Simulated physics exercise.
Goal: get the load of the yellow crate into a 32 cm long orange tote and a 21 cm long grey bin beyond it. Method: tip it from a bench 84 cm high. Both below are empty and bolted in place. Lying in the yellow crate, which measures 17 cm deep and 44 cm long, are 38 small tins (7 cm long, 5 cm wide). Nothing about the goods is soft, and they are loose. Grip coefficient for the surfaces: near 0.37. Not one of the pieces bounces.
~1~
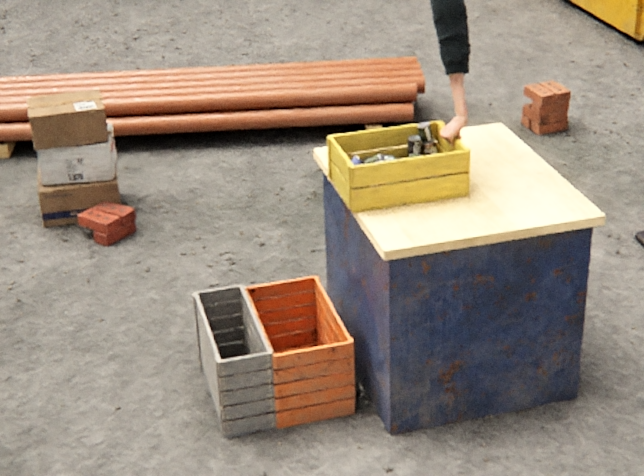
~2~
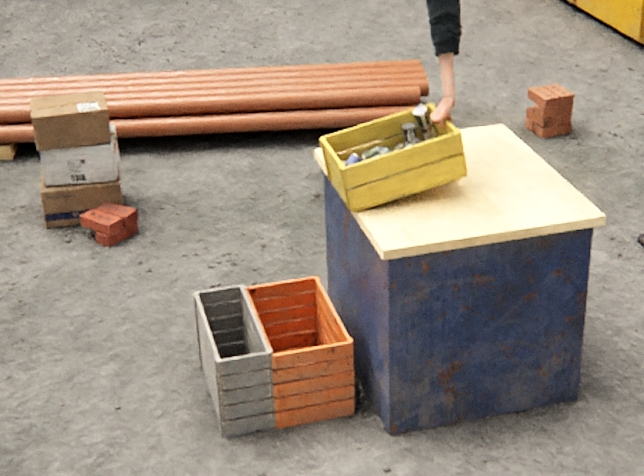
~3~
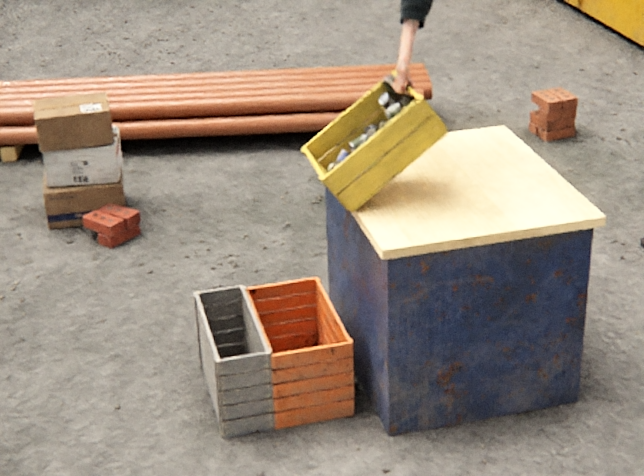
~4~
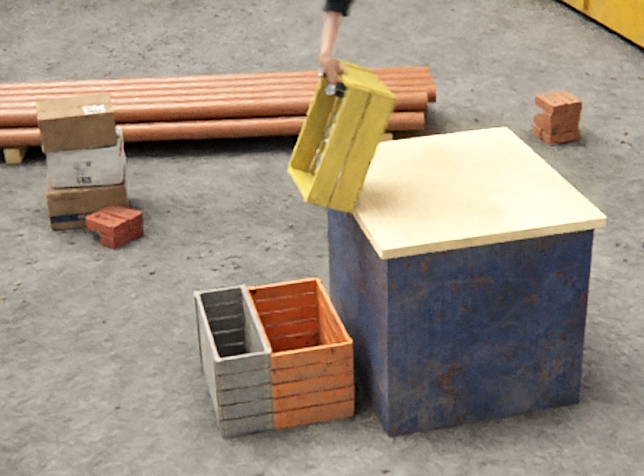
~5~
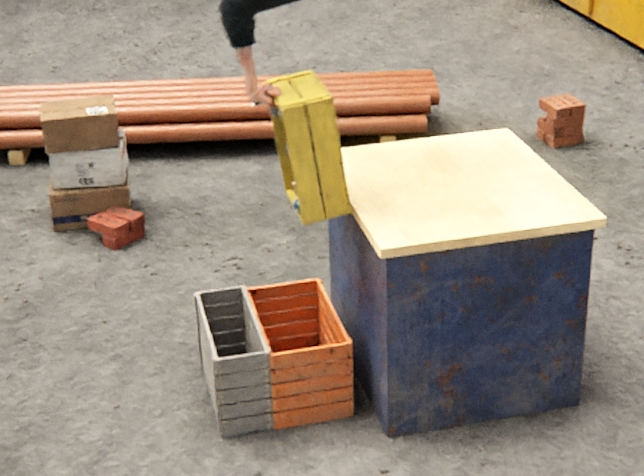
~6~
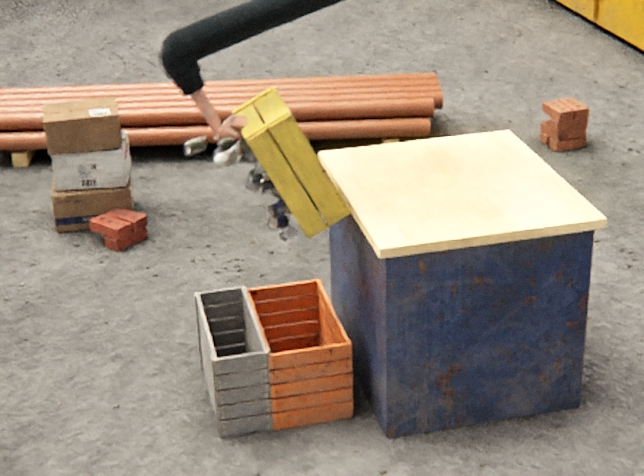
A hand tilts a yellow crate leftward over the bench edge until small objects tumble out.
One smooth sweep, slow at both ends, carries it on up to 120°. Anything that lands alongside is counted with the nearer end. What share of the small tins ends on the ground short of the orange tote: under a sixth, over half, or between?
Once nothing more moves, below one in six of them rest on the ground short of the orange tote.
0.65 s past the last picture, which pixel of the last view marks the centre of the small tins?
Centre: Approx. (97, 422).
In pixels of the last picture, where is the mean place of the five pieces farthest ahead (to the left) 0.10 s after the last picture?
Their mean place is near (160, 219).
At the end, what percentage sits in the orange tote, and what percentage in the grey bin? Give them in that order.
I'd put it at about 5 percent, then about 30 percent.
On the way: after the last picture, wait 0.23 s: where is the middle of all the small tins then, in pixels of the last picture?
Look near pixel (174, 325).
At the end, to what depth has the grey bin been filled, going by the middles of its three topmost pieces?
Near 10 centimetres, I'd say.
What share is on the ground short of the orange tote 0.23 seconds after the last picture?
0 %.
Then, 0.10 s after the last picture, tilt 120°; 3 still in the yellow crate and 35 in the air.
Then, 0.23 s after the last picture, tilt 120°; 2 in the orange tote, 7 in the grey bin and 29 in the air.
Then, 0.42 s after the last picture, tilt 120°; 2 in the orange tote, 12 in the grey bin, 22 on the ground beyond the grey bin and 2 in the air.
When it is over (0.65 s after the last picture), 2 in the orange tote, 12 in the grey bin and 24 on the ground beyond the grey bin. Asked share, 0 of 38, 0 per cent.
